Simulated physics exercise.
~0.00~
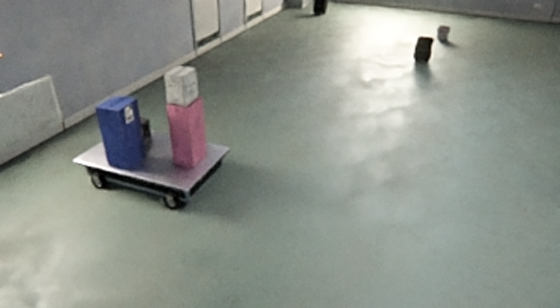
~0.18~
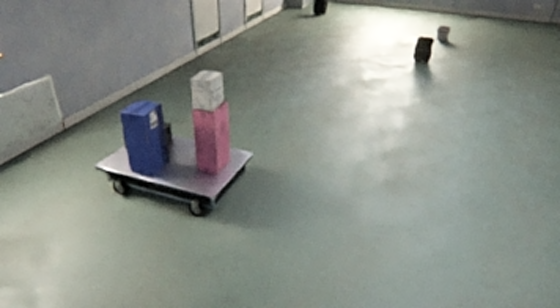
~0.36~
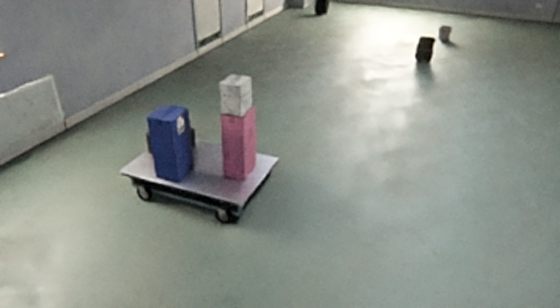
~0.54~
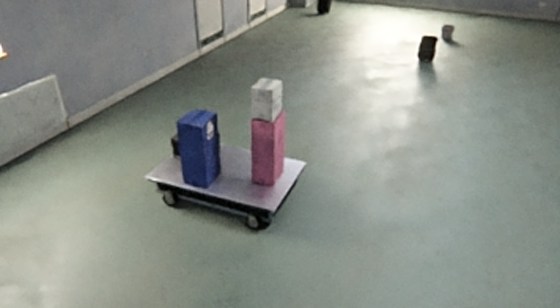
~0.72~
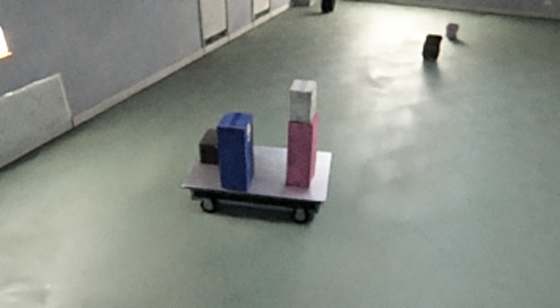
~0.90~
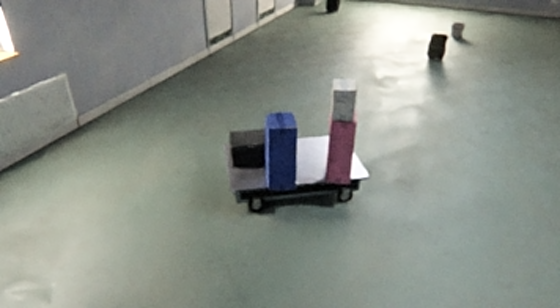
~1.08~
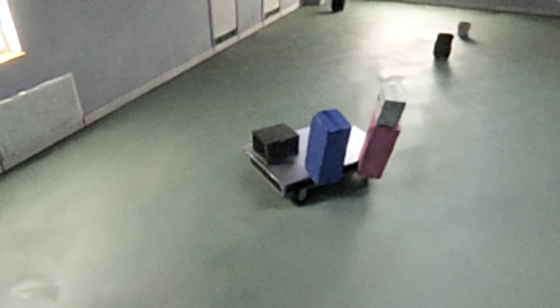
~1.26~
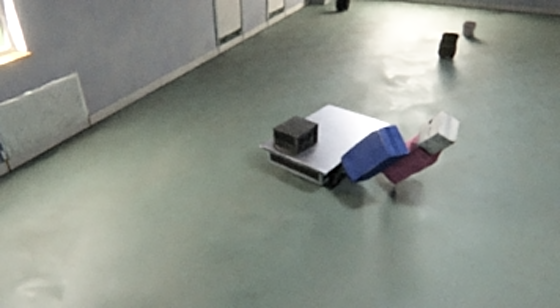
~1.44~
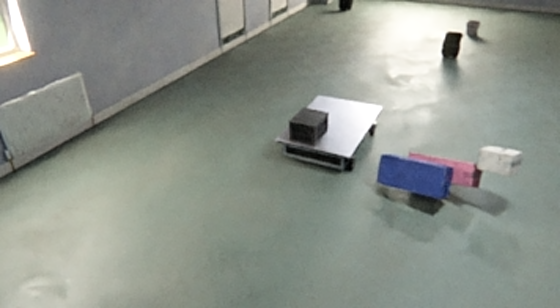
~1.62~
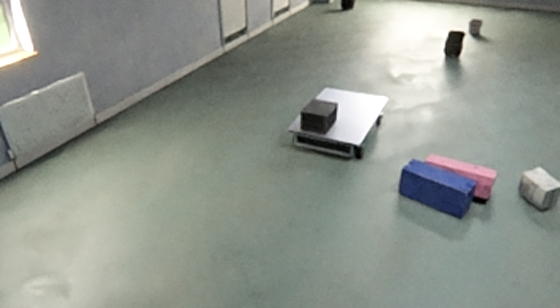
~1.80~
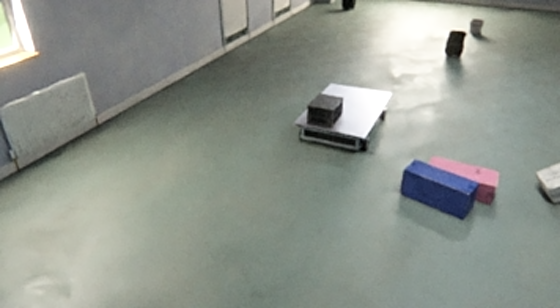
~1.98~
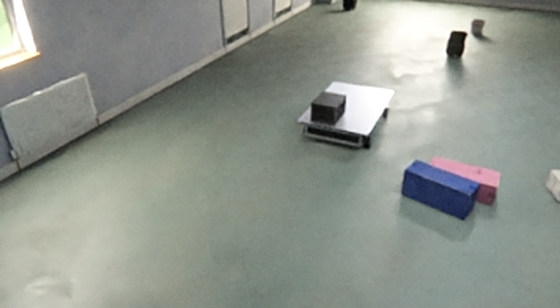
A flat robot cart rolls to the right across a smooth green floor, carrying a black crate, a tall blue box, and a pink box with a white box stacked on top. As it travels, it begins swinging around toward the far side of the room, and the black crate comes into clear view. The blue box and the pink and white stack lean outward, then tip off the deck's edge. They land on their sides, the white box tumbling farthest right. The cart moves slightly farther away and stops, with only the black crate still aboard.
